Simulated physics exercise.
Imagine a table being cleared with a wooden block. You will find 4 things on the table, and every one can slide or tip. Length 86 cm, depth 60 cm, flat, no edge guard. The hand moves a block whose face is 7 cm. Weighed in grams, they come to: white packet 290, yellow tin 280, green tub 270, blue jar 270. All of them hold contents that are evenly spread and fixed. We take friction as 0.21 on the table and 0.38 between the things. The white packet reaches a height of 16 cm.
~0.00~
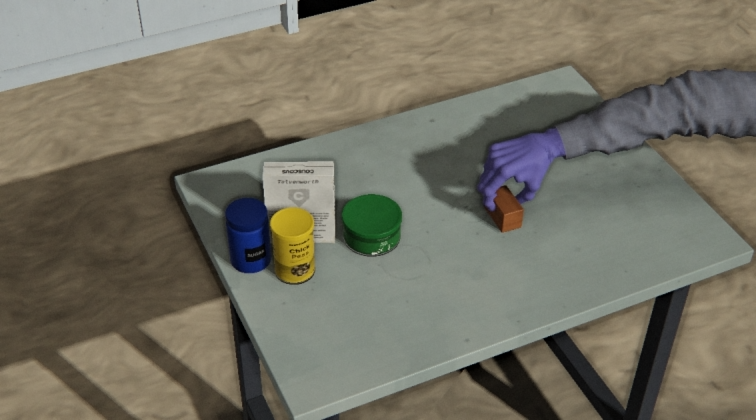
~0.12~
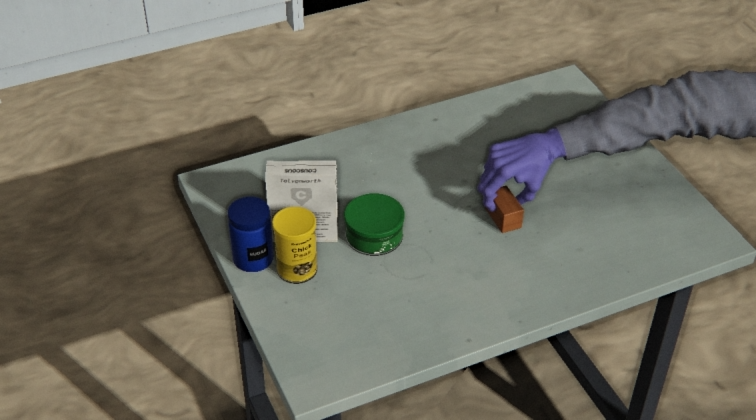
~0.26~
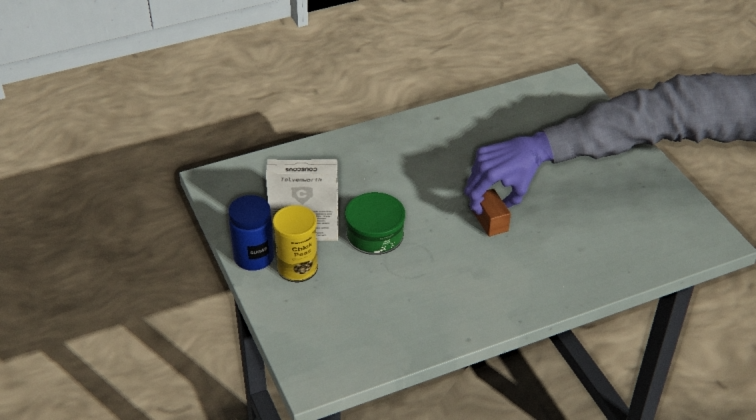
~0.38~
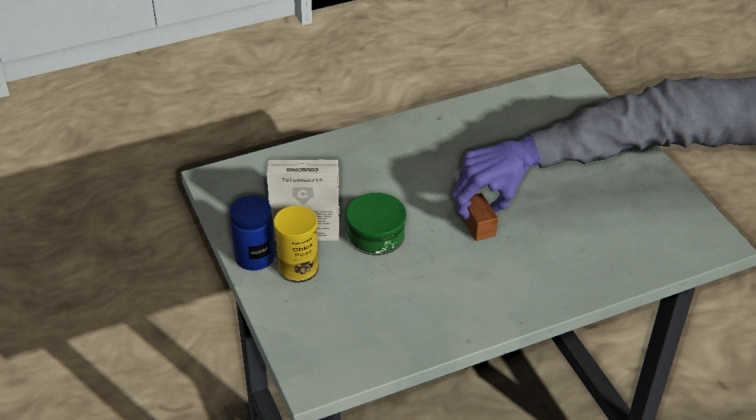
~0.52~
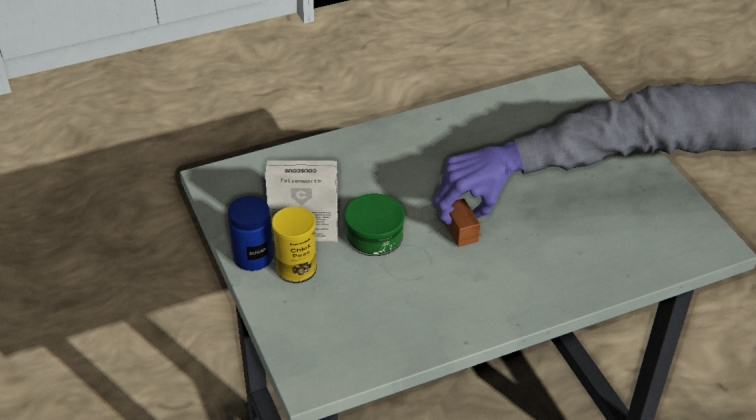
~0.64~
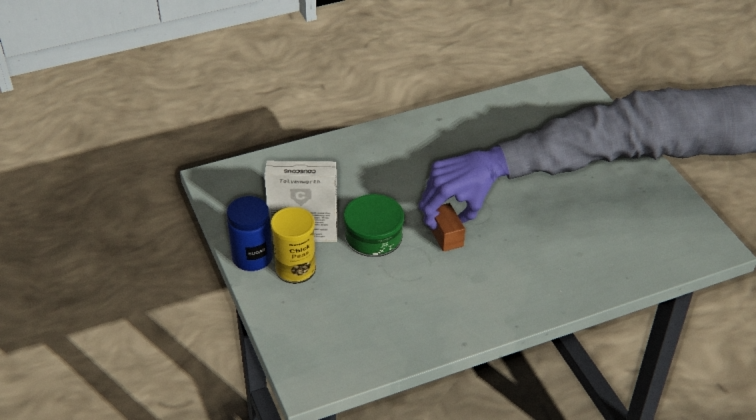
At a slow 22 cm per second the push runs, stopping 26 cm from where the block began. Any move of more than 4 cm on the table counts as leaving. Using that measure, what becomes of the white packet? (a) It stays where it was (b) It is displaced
It is displaced.
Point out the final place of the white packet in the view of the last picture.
The resting point is around (257, 202).
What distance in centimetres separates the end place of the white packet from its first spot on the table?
About 8 cm.
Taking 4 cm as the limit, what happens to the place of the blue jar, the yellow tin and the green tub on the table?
In short, the blue jar stays close to home, the yellow tin stays close to home, the green tub leaves its position.
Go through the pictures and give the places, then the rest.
In the first frame, block slid 0 cm; white packet (300, 203); yellow tin (294, 247).
In the second frame, block slid 0 cm; blue jar (251, 235); yellow tin (296, 246).
In the third frame, block slid 3 cm; green tub (375, 224); blue jar (252, 233).
In the fourth frame, block slid 6 cm; yellow tin (297, 245); green tub (376, 224).
In the fifth frame, block slid 9 cm; blue jar (251, 234); yellow tin (295, 245).
In the sixth frame, block slid 12 cm; white packet (302, 202); green tub (374, 226).
After 0.94 s, block slid 18 cm; green tub slid 2 cm.
After 1.04 s, block slid 20 cm; white packet slid 3 cm near (287, 202); green tub slid 4 cm.
After 1.24 s, block slid 25 cm; white packet slid 7 cm near (263, 202); green tub slid 8 cm.
After 1.34 s, block slid 26 cm; white packet slid 8 cm near (257, 202); green tub slid 9 cm; yellow tin slid 2 cm.
At rest (1.7 s), not toppled but over 4 cm from the start, white packet and green tub; the other 2 in place, give or take 4 cm. Seen from the same camera at the end, white packet near (257, 202).
